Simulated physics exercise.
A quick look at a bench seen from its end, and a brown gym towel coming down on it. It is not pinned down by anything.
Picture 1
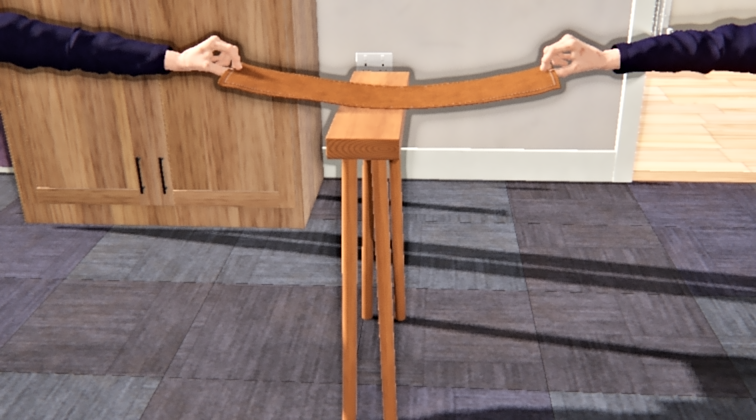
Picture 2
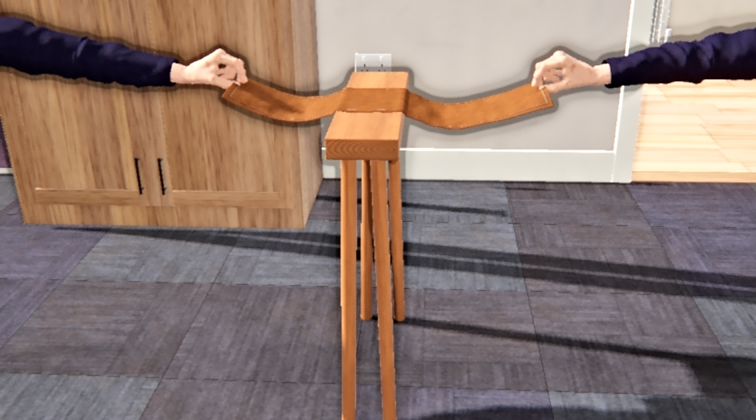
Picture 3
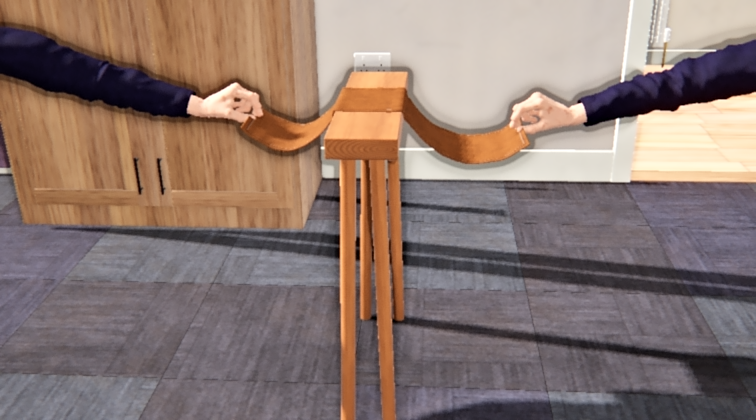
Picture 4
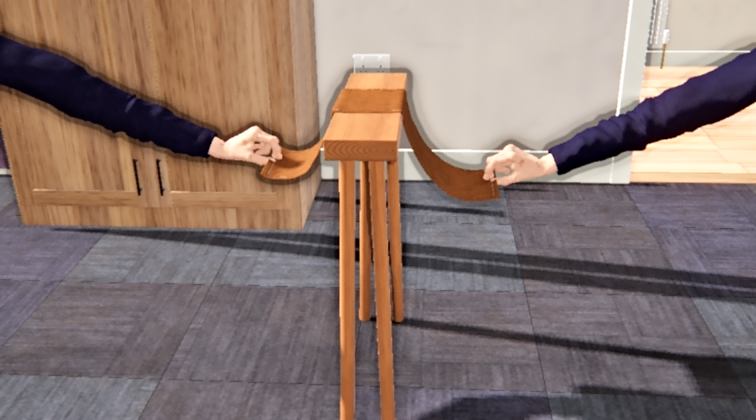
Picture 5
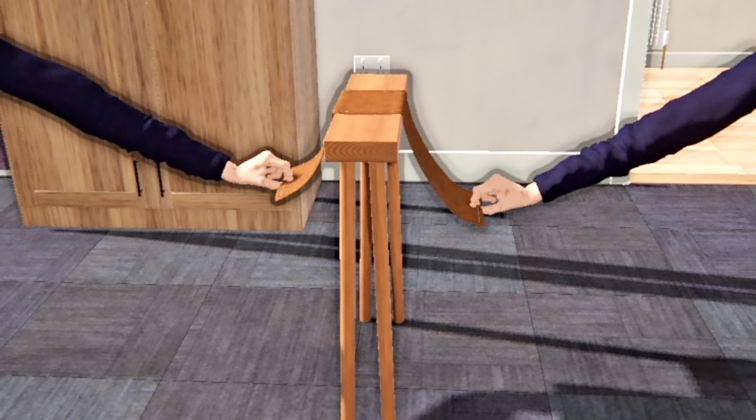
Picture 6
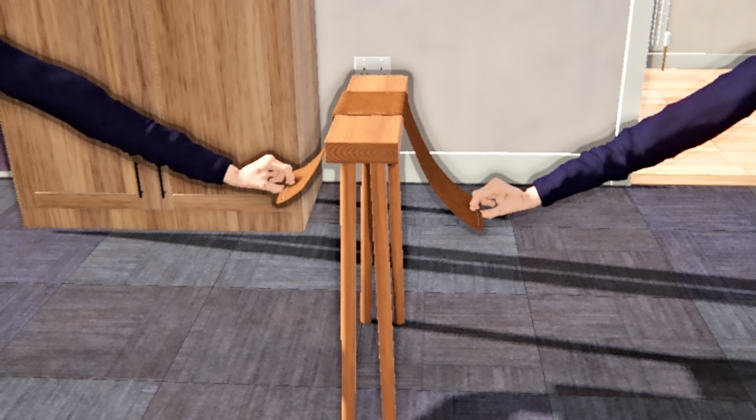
Two hands lower a brown towel across a wooden bench, drawing its ends downward and inward.
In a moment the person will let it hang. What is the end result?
I'd bet it is going to stay just where it is.
Then, 0.34 s past the final frame, gym towel hanging on both sides, left end near (356, 209), right end near (401, 238).
Then, 0.88 s past the final frame, gym towel hanging on both sides, left end near (319, 207), right end near (426, 237).
Then, 1.76 s past the final frame, gym towel hanging on both sides, left end near (328, 208), right end near (410, 238).
When it is over, gym towel hanging on both sides, left end near (338, 210), right end near (404, 238). The brown gym towel hangs there.
